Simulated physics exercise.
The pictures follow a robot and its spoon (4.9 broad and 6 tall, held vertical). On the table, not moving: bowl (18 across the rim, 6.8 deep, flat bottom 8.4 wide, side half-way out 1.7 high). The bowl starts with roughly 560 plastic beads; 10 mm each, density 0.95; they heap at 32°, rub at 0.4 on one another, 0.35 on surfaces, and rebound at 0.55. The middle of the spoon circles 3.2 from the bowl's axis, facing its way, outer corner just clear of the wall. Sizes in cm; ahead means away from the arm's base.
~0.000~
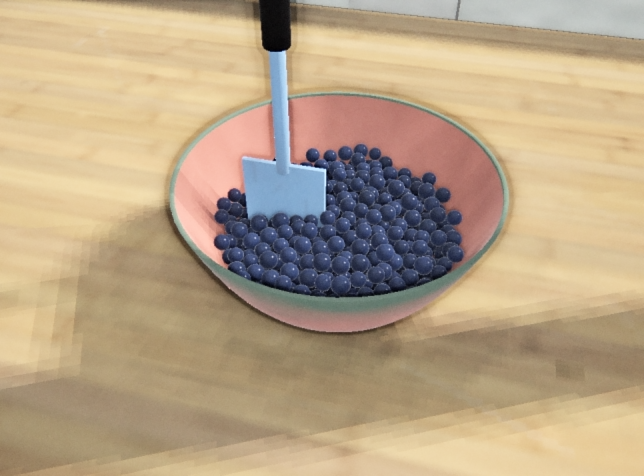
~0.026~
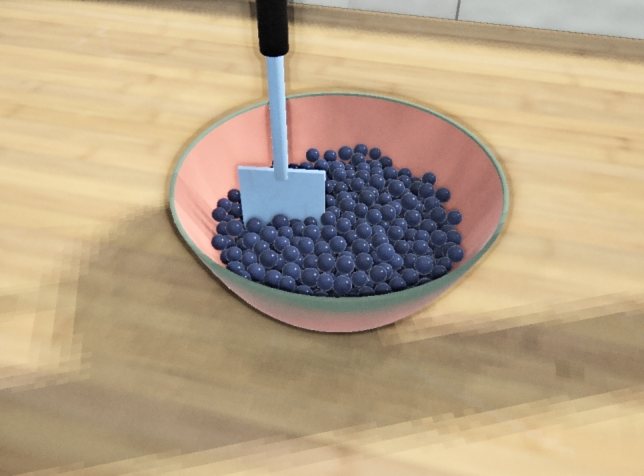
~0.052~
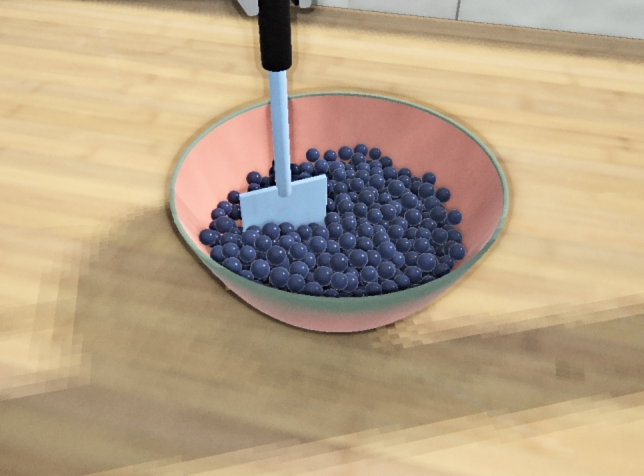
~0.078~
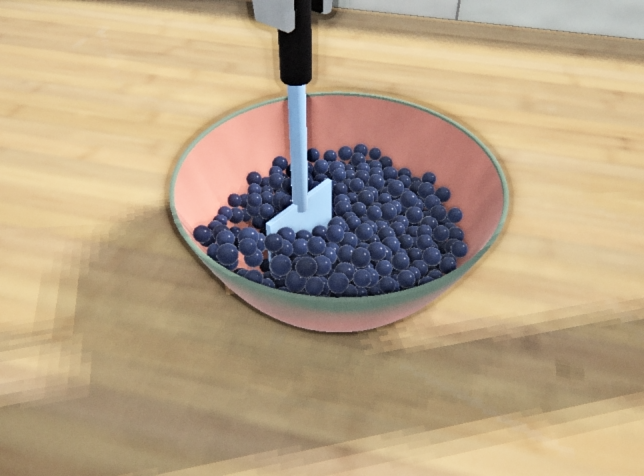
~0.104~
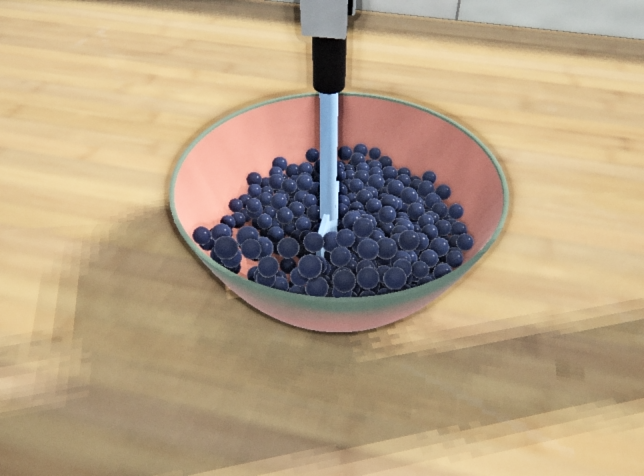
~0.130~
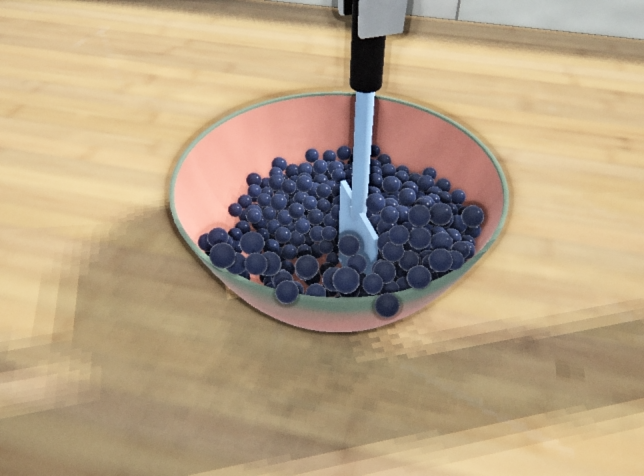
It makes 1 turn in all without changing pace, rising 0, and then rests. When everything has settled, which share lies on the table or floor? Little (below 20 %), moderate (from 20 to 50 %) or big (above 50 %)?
On the table or floor the share is moderate, from 20 to 50 %.
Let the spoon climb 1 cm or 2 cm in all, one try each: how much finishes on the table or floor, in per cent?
About 30 and 30 per cent.
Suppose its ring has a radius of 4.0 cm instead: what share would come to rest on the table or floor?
In that case some 40 per cent.
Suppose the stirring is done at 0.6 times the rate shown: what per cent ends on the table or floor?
Some 5 per cent.
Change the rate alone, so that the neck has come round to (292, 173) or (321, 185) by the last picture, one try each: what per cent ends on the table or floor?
Some 0 and 15 per cent.
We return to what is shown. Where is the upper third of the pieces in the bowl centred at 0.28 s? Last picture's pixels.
Near (322, 121).
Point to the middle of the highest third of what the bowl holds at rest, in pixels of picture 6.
At about (281, 260).
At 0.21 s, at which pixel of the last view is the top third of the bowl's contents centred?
At about (439, 162).
After 0.21 s, 209° round, highest piece 12 above the table; 509 in the bowl, 54 in flight or on the tool.
After 0.28 s, 295° round, highest piece 13 above the table; 454 in the bowl, 22 on the table or floor, 87 in flight or on the tool.
After 0.52 s, 0° round, highest piece 7 above the table; 384 in the bowl, 171 on the table or floor, 8 in flight or on the tool.
After 1.22 s, 0° round, highest piece 6 above the table; 384 in the bowl, 179 on the table or floor.
At rest, 384 in the bowl, 179 on the table or floor. That is 32 % on the table or floor.
